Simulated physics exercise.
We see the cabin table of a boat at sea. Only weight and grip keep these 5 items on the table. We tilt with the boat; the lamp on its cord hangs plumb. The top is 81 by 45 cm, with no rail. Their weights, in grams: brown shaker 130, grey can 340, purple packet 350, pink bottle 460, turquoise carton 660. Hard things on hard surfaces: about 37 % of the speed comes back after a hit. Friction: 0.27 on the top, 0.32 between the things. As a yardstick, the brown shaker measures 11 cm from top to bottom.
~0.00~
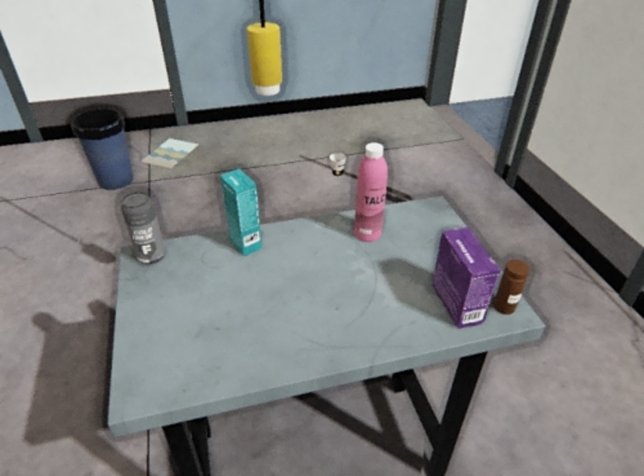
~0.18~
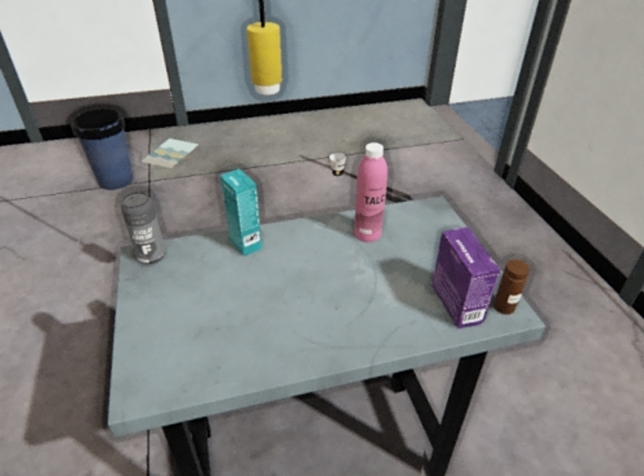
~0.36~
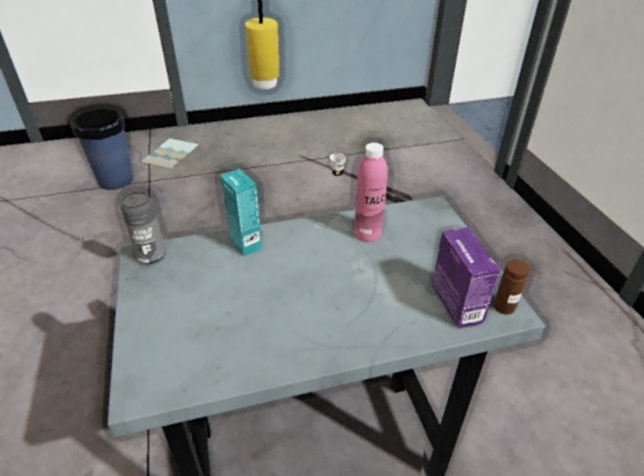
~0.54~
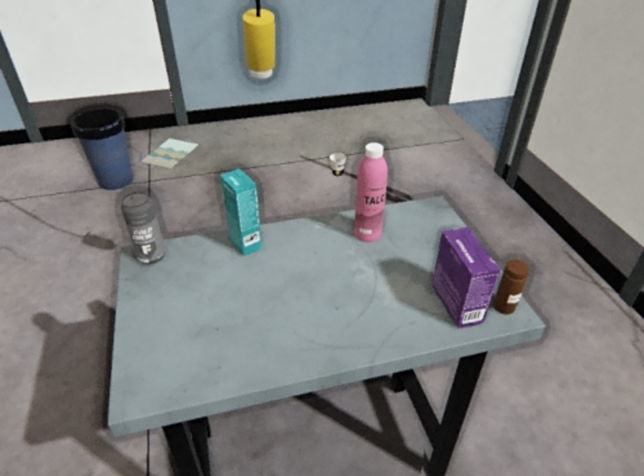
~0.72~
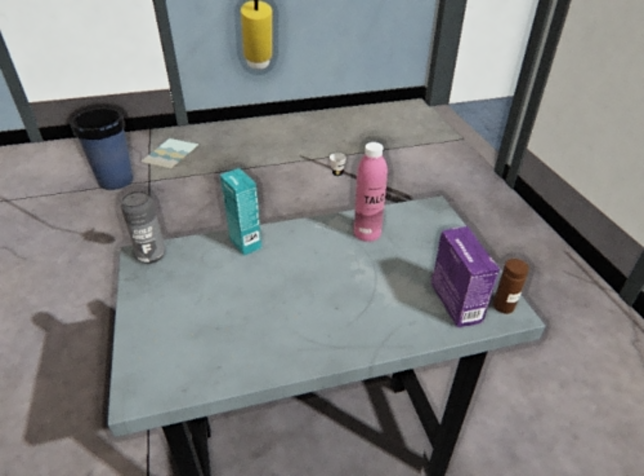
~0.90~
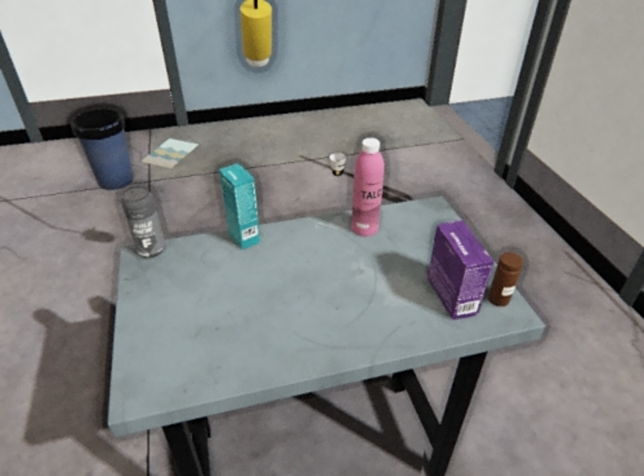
A yellow lamp hanging on a cord shifts slightly upward in view above a bare table, and then the grey can, turquoise carton, pink bottle, purple packet and brown shaker slide slightly toward the table's far side.
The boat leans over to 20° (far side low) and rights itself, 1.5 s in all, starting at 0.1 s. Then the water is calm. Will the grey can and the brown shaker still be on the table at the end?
The grey can falls off the table and the brown shaker stays on the table.
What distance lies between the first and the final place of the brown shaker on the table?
Some 12 cm.
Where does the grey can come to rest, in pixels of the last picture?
Around (194, 346).
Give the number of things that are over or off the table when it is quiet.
3 of them.
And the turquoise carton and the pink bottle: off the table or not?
The turquoise carton finishes off the table; the pink bottle ends off the table.
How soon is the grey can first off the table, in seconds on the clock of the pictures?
At about 1.1 s.
After 1.30 s, floor tilted 7°, far side down; grey can, pink bottle and turquoise carton now off the table; brown shaker slid 12 cm near (481, 250); purple packet slid 12 cm.
After 1.50 s, floor tilted 1°, far side down; brown shaker slid 12 cm near (480, 248); purple packet slid 13 cm.
After 1.80 s, boat level; brown shaker slid 12 cm near (480, 248); purple packet slid 13 cm.
At rest (2.1 s), off the table, grey can, pink bottle and turquoise carton; not toppled but over 5 cm from the start, brown shaker and purple packet. In the last view, grey can near (194, 346), brown shaker near (480, 248).
